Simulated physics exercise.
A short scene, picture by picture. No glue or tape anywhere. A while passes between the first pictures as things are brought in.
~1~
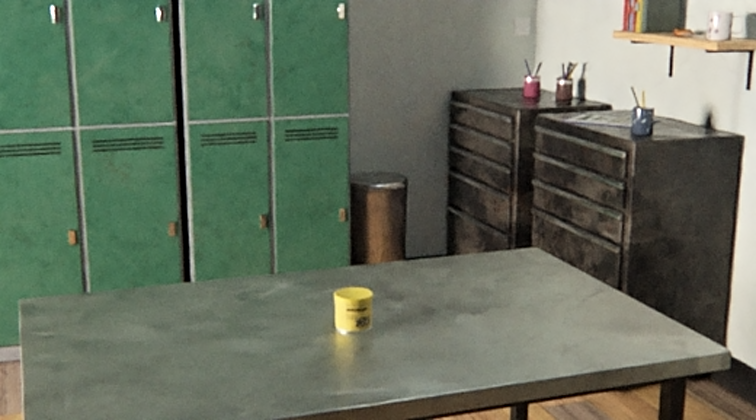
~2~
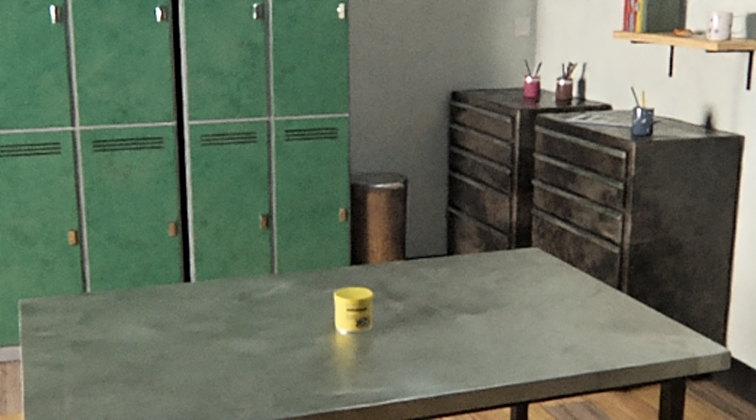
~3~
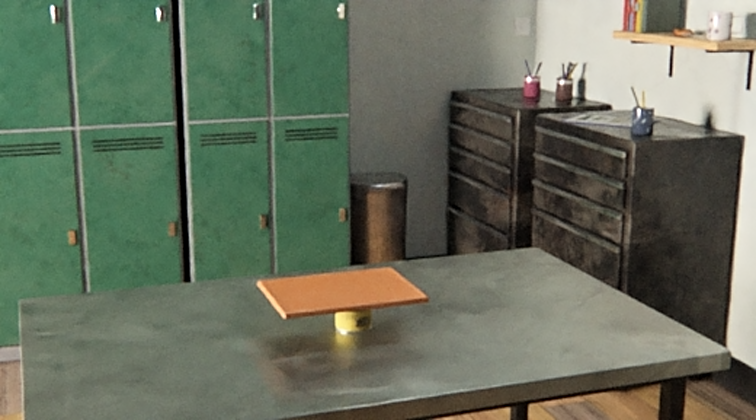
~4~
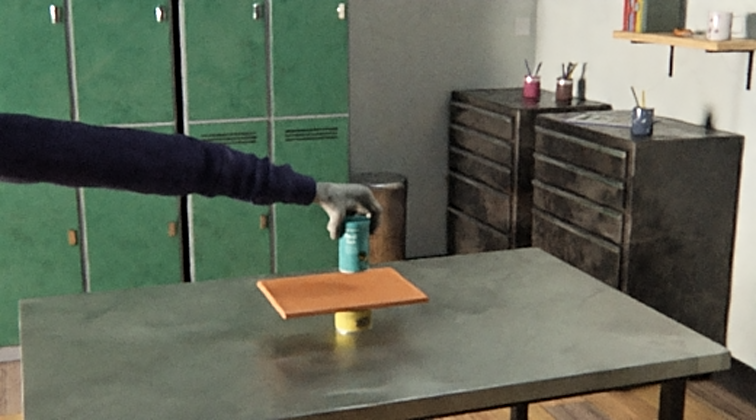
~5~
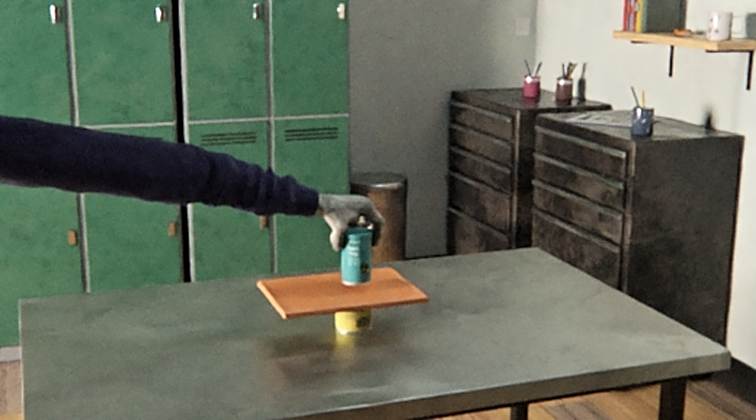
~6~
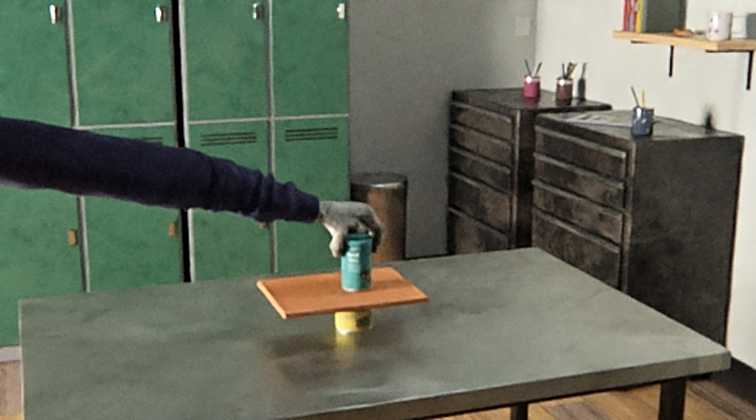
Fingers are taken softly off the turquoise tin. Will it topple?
No.
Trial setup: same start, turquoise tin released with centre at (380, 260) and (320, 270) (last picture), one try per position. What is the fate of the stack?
Try one, the stack stays standing; try two, it collapses.
Then, 0.20 s after the last picture, nothing has stirred.
Then, 0.40 s after the last picture, turquoise tin resting near (357, 263).
At rest, all 3 in place. Seen from the same camera at the end, turquoise tin near (357, 263). The stack holds.
